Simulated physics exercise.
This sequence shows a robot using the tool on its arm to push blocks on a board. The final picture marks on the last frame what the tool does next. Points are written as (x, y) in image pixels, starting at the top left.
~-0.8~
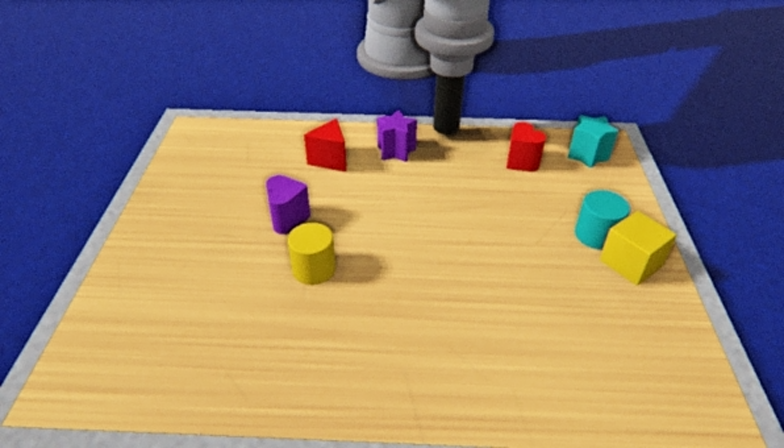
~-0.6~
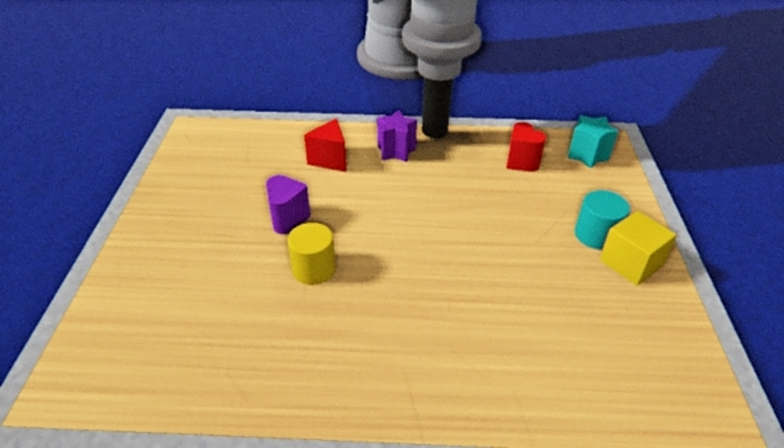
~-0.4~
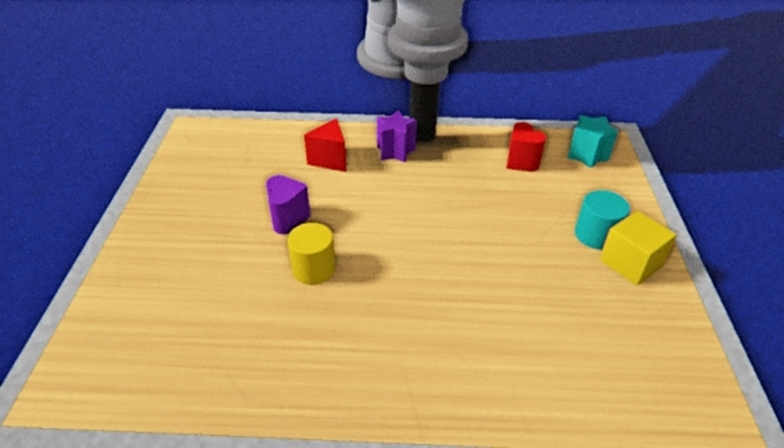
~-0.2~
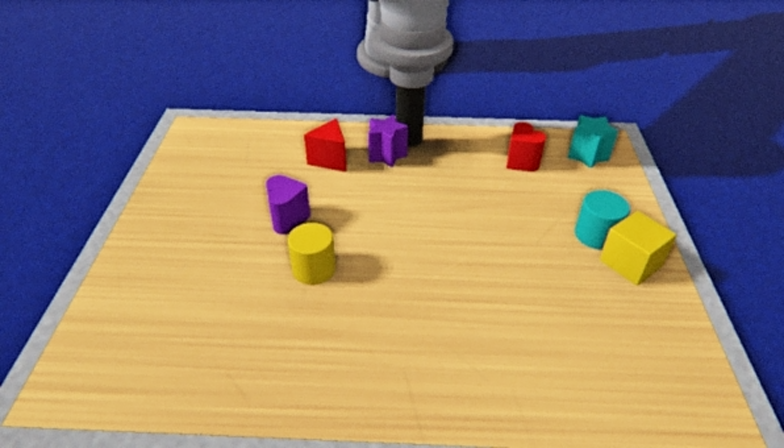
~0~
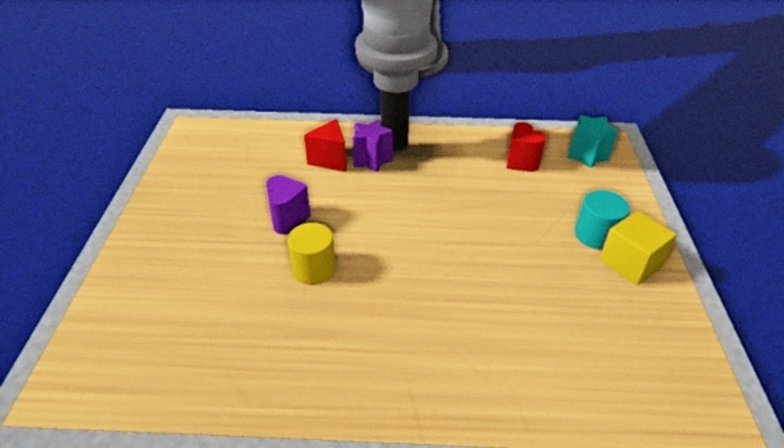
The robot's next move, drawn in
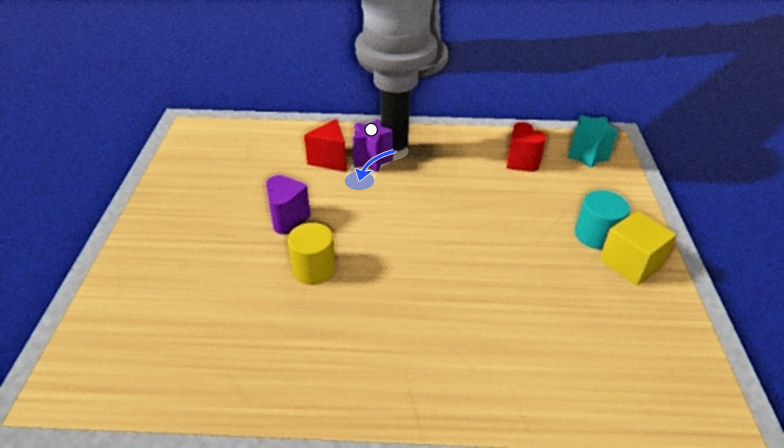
Robot arm with a dark tool moving left along the board's far edge, then pushing a purple star toward a red triangular block.
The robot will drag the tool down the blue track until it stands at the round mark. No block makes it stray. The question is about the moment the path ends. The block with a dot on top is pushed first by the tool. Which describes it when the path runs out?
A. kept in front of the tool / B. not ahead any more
My answer is option B.
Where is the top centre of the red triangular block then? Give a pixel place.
Its top middle will sit at (307, 135).
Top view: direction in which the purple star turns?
From the top: Clockwise.
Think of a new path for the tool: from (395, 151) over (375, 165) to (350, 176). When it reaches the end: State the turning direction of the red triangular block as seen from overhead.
It spins with the clock.
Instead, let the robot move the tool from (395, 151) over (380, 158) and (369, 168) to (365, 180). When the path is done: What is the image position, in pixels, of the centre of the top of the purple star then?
The top centre is at (334, 150).
The drawn path runs from (395, 151) over (377, 158) and (365, 168) to (359, 181); the dot is on the purple star.
The first path, step by step. Halfway along, tool at (370, 155); red triangular block at (313, 134), turned 20° clockwise; purple star at (343, 141).
At the end, tool at (359, 173); purple heart not moved; red triangular block at (307, 135), turned 30° clockwise; purple star at (328, 151), turned 30° clockwise.
